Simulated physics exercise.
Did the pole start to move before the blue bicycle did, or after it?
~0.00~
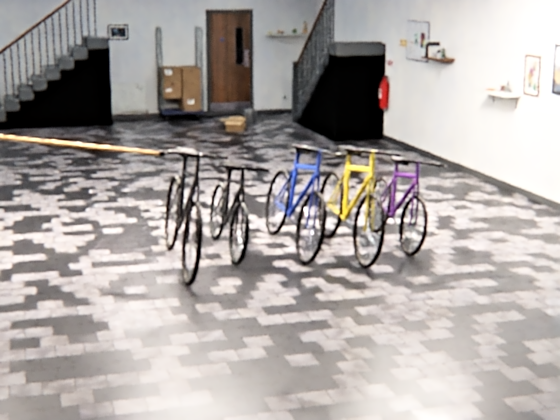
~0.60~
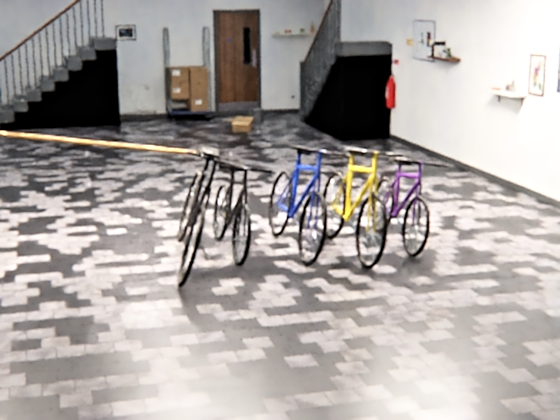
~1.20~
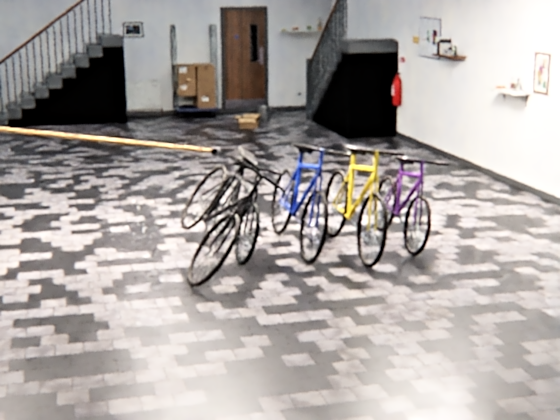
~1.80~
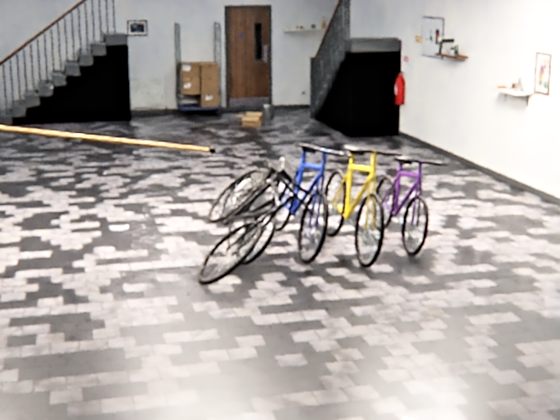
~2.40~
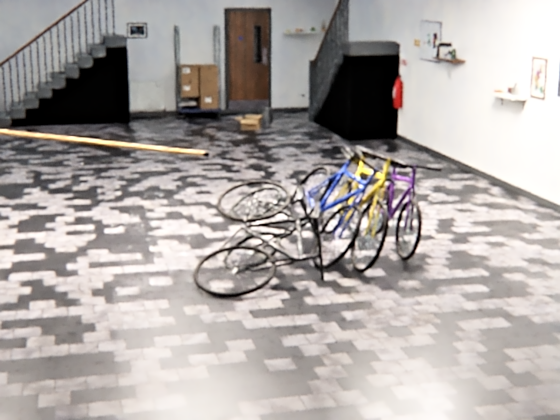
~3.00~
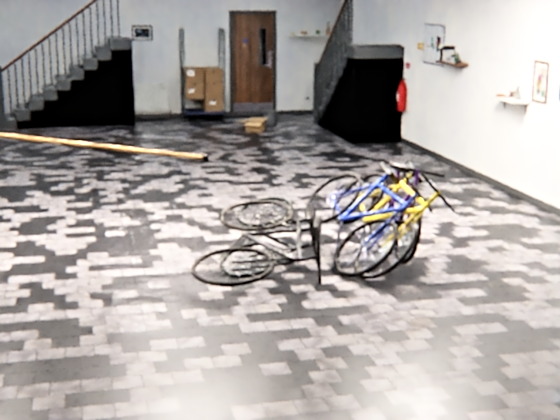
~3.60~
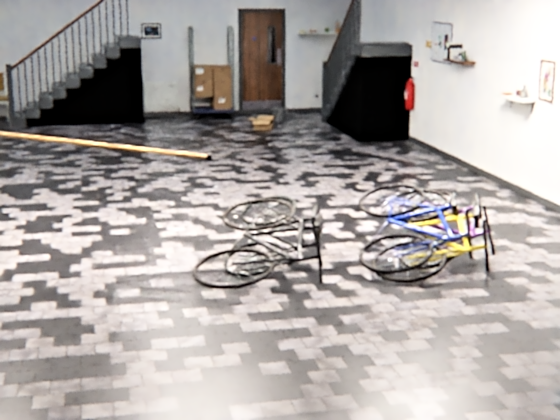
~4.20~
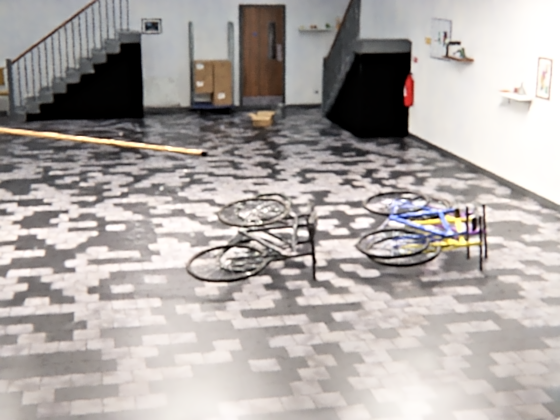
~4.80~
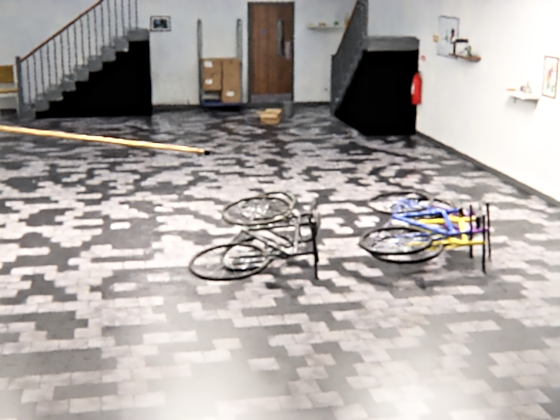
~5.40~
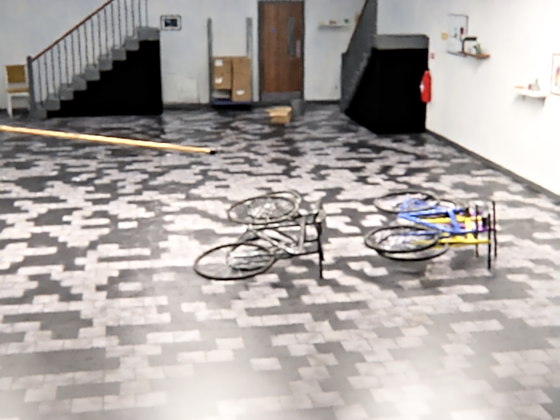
The pole started to move before the blue bicycle did. It was already pushing at the first dark bicycle while the blue one still stood upright.
